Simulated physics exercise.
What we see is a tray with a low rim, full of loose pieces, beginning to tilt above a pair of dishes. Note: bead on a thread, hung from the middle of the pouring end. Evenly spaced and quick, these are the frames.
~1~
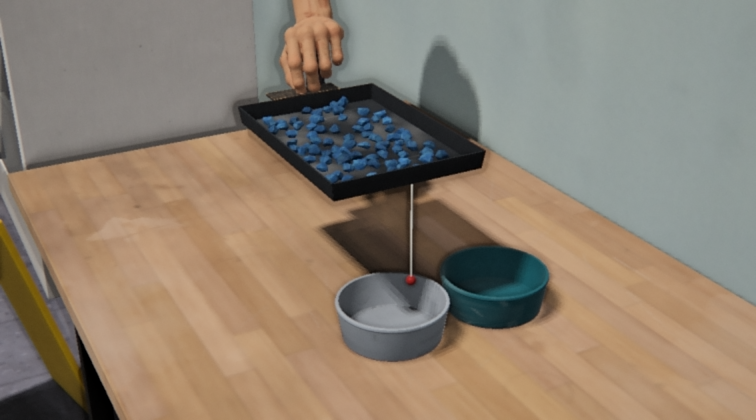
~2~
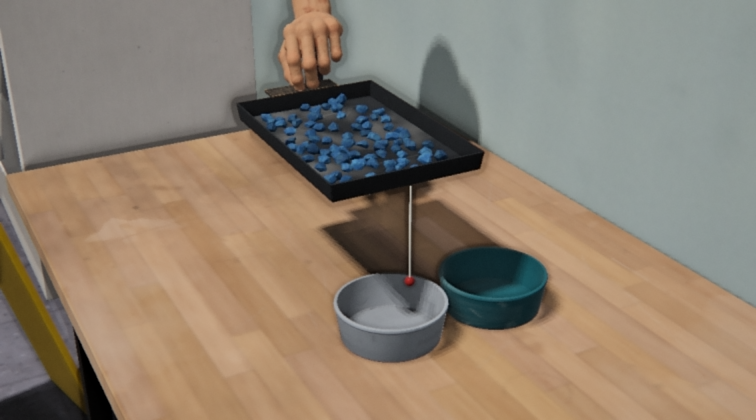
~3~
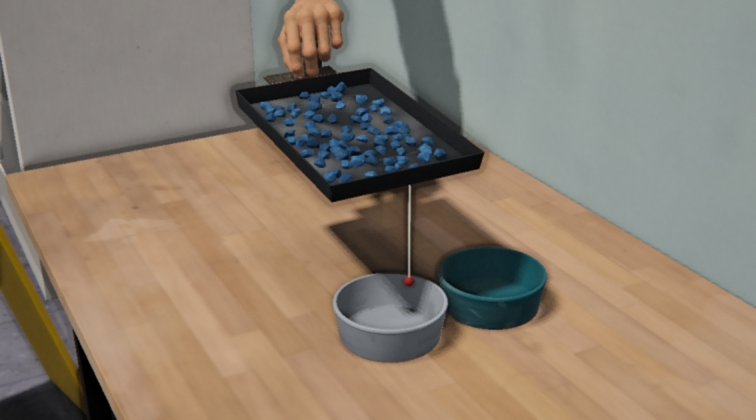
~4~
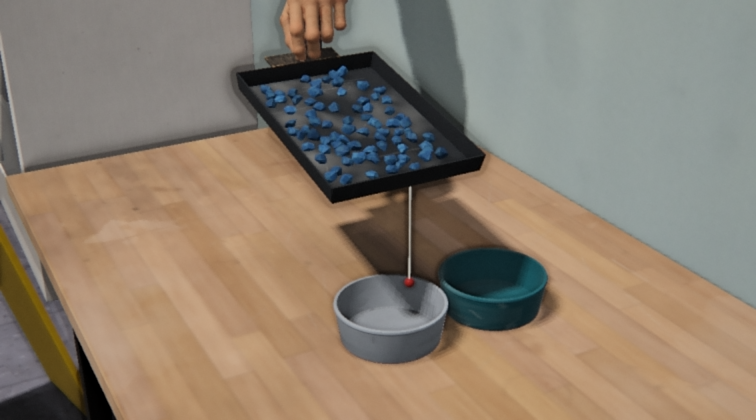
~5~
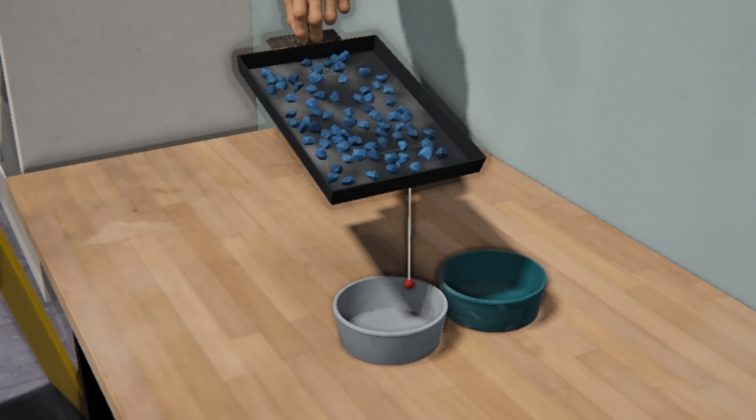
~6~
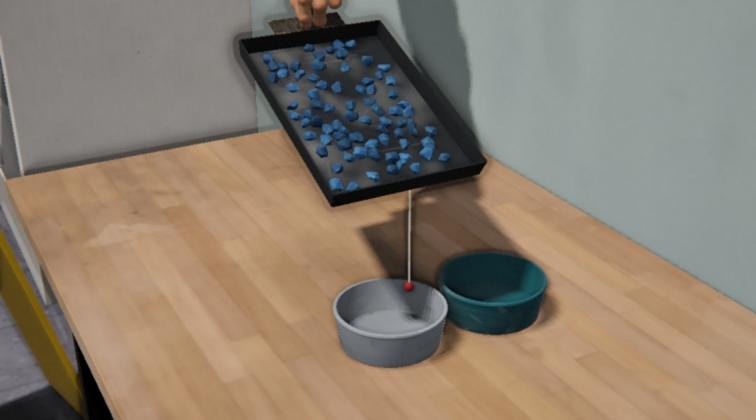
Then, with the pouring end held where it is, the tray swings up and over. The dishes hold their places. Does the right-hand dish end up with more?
No, the left-hand dish does.
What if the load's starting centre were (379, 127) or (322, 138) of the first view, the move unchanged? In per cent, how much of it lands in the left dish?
Near 30 per cent and near 20 per cent.
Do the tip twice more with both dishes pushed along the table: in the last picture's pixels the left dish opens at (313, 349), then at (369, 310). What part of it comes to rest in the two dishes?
70 %, 40 %.
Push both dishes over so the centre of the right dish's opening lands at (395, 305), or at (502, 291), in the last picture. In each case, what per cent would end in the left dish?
You'd get 0 in a hundred first and 60 in a hundred after that.
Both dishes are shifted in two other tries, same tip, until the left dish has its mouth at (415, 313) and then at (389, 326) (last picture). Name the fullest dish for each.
One: The left-hand dish. Two: The left-hand dish.
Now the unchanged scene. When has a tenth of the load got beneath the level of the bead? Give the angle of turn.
It is at around 80 degrees by then.
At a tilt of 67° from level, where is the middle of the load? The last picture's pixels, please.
Centre estimate: (405, 172).
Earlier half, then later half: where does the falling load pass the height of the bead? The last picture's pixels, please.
It goes through near (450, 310) first, then near (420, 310).
Soon, tray tipped steeply; nearly all on the tray; a stray few in the air.
A while on, tray tipped past a quarter turn; about half on the tray; a small part in the left dish; a stray few in the right dish; about a third outside both; a small part in the air.
Towards the end, tray tipped past a quarter turn; about a quarter in the left dish; a stray few in the right dish; about two thirds outside both.
Finally, tray tipped past a quarter turn; about a quarter in the left dish; a stray few in the right dish; about two thirds outside both.
